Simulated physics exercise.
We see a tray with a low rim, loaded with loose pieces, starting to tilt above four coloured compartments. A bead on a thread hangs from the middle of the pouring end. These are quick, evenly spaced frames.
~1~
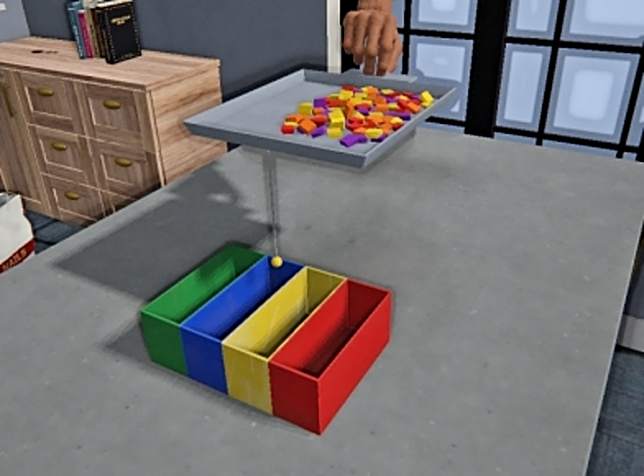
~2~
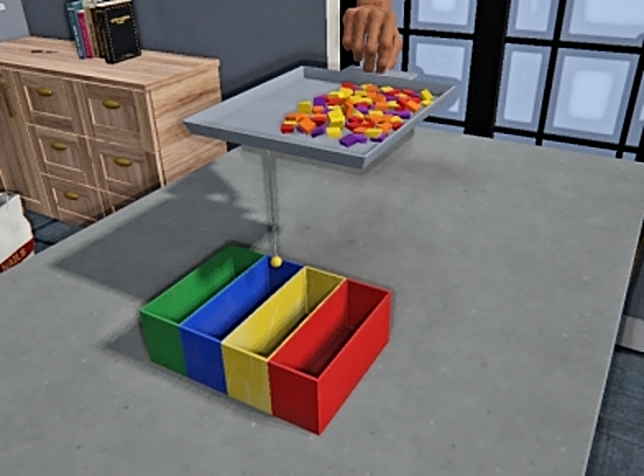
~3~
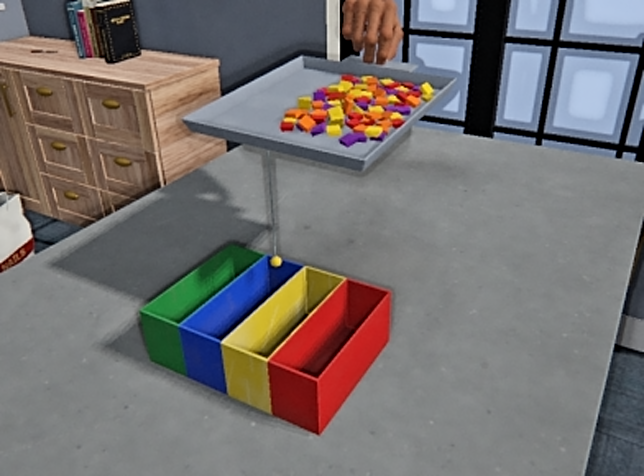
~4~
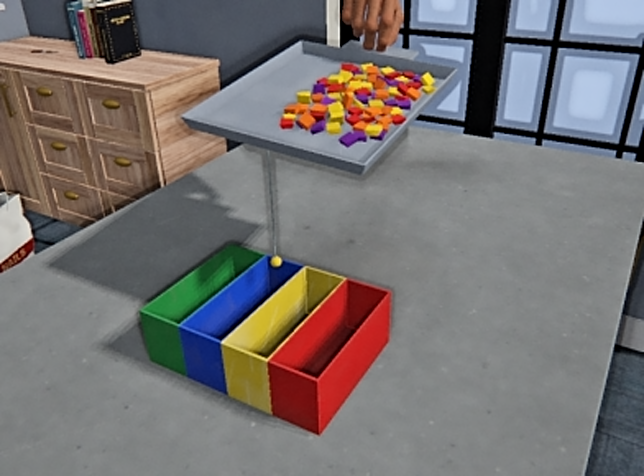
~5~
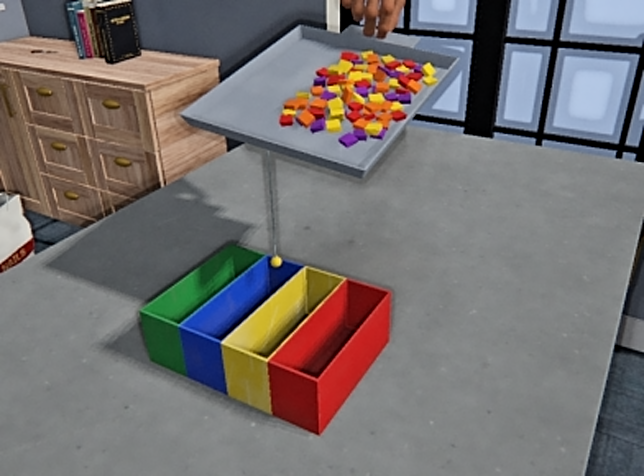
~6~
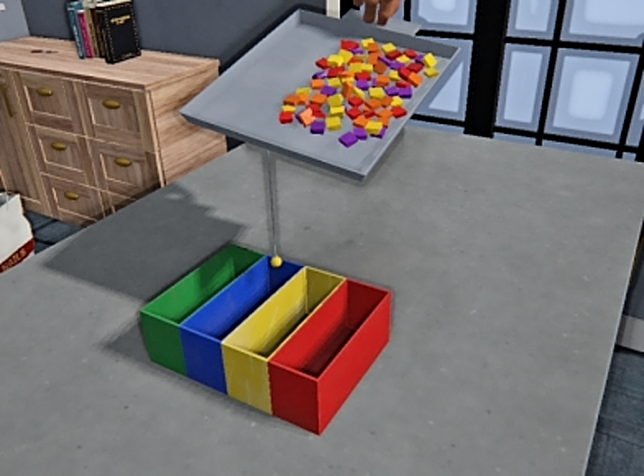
In a room with a wooden drawer cabinet and paned windows behind, a fixed camera looks down on a grey tabletop. A grey low-rimmed tray of red, orange, yellow and purple tiles is above four open compartments, green, blue, yellow and red from left to right, with a yellow bead hanging on a thread. A hand at the back raises the tray's far side, tilting it gradually toward its near right corner.
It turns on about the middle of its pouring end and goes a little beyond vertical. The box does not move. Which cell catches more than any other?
The red cell gets the most.
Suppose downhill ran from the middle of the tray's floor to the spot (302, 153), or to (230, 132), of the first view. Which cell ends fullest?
The first try: That red cell. The second: Green.
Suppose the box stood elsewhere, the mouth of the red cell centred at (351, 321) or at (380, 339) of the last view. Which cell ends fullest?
The first try: That red cell. The second: The cell in yellow.
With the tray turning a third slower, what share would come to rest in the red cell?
Close to 70 per cent.
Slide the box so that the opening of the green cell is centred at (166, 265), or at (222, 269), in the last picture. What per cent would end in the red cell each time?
About 10 and 60 per cent.
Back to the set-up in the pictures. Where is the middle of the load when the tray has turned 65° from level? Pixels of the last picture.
Roughly at (350, 163).
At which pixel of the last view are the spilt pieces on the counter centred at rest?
At about (412, 394).
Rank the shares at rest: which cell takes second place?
The runner-up: The yellow one.
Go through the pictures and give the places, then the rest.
Corners of the pouring end near (190, 120) and (363, 152), level; middle of the load near (362, 112), mosaic tiles; bead on its thread near (277, 262); green cell near (164, 339); blue cell near (204, 355); yellow cell near (247, 373); red cell near (295, 393), in the first frame.
Corners of the pouring end near (190, 120) and (362, 153), level; middle of the load near (362, 111), in the second frame.
Corners of the pouring end near (189, 117) and (362, 156), tipped barely, lowest at the right corner; middle of the load near (362, 106), in the third frame.
Corners of the pouring end near (188, 115) and (362, 160), tipped a little, lowest at the right corner; middle of the load near (362, 99), in the fourth frame.
Corners of the pouring end near (187, 112) and (362, 165), tipped a little, lowest at the right corner; middle of the load near (362, 92), in the fifth frame.
Corners of the pouring end near (186, 110) and (362, 169), tipped clearly, lowest at the right corner; middle of the load near (362, 85); green cell near (164, 339); blue cell near (204, 355); yellow cell near (247, 373); red cell near (294, 393), in the sixth frame.
Shortly afterwards, tray tipped steeply; the bulk on the tray; near a quarter falling or outside the box.
Next, tray tipped past a quarter turn; near two thirds in the red cell; near a quarter in the yellow cell; near a quarter falling or outside the box.
Some moments later, tray tipped past a quarter turn; near two thirds in the red cell; near a quarter in the yellow cell; near a quarter falling or outside the box.
In the end, tray tipped past a quarter turn; near two thirds in the red cell; near a quarter in the yellow cell; none at all in the blue cell; none at all in the green cell; near a quarter outside the box.
